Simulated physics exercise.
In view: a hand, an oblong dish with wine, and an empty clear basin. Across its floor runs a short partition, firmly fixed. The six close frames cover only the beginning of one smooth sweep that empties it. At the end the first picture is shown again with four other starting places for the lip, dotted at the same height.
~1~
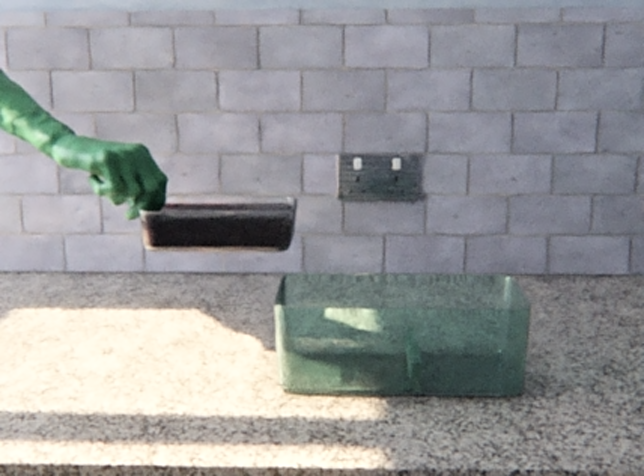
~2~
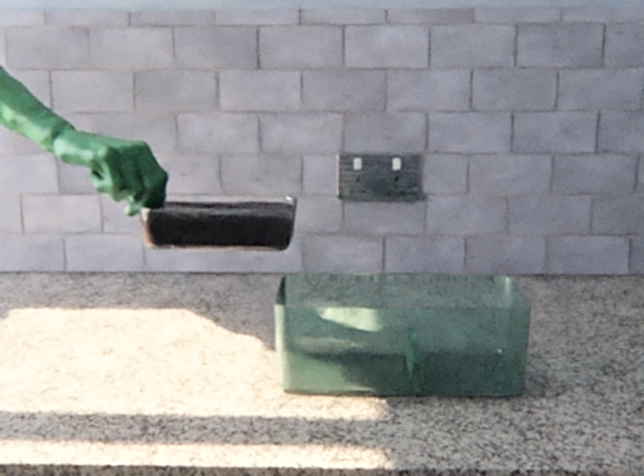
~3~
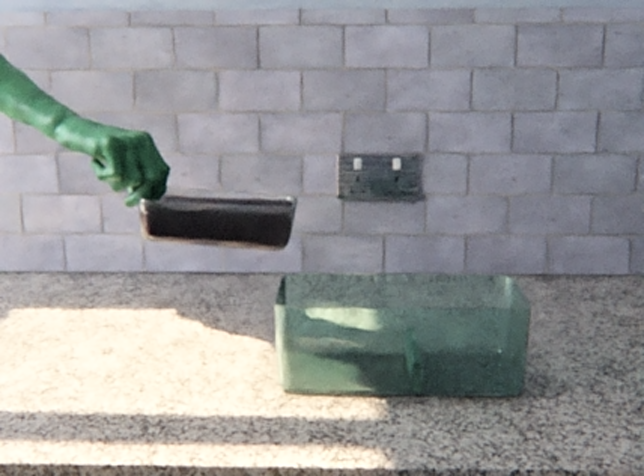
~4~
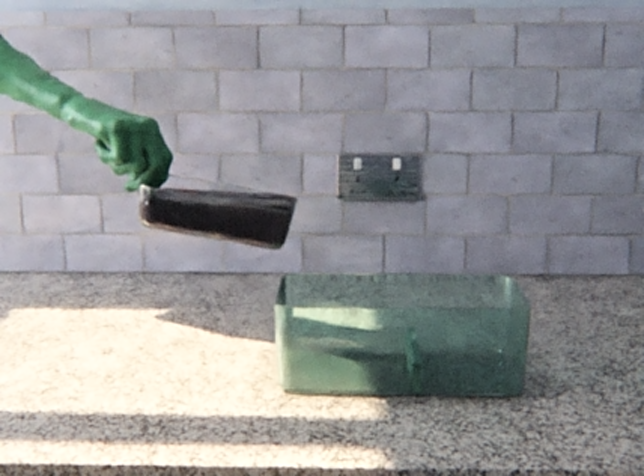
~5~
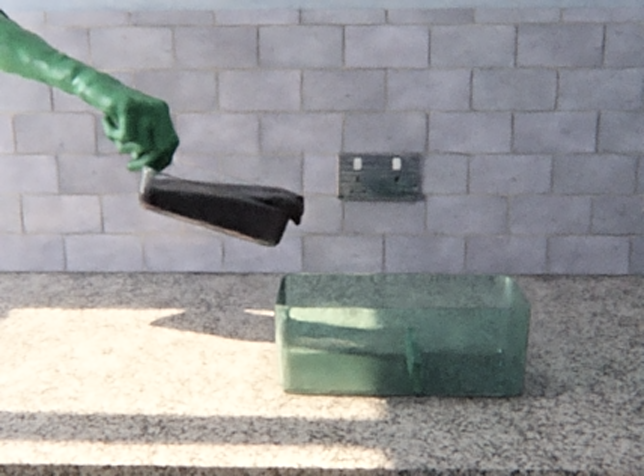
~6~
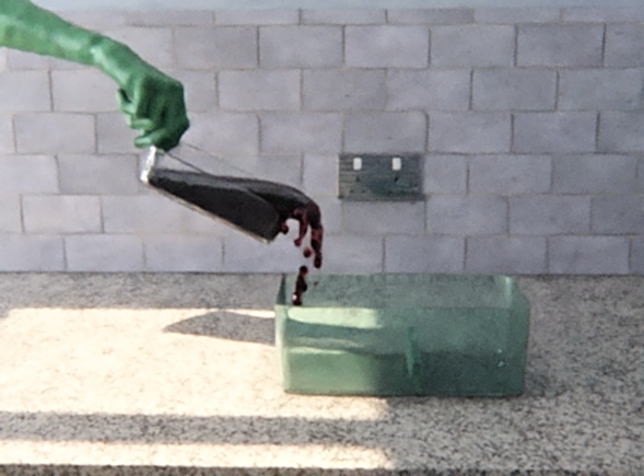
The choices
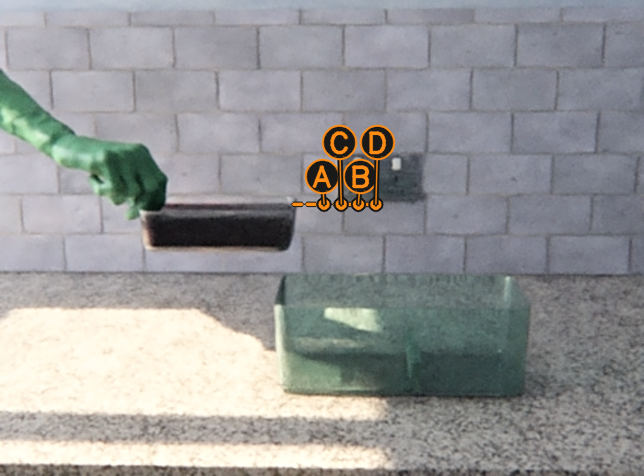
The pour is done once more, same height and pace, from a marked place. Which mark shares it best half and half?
Place A does it best.
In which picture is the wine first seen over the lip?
Picture 4.
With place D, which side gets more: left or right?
The right one.
On the marked copy, A at (324, 204); B at (358, 204); C at (341, 204); D at (375, 204).
Choosing A, about 47 % ends left of the wall and 43 % right of it; 10 % is lost outside.
Choosing B, about 23 % ends left of the wall and 66 % right of it; 11 % is lost outside.
Choosing C, about 31 % ends left of the wall and 58 % right of it; 11 % is lost outside.
Choosing D, about 17 % ends left of the wall and 73 % right of it; 10 % is lost outside.
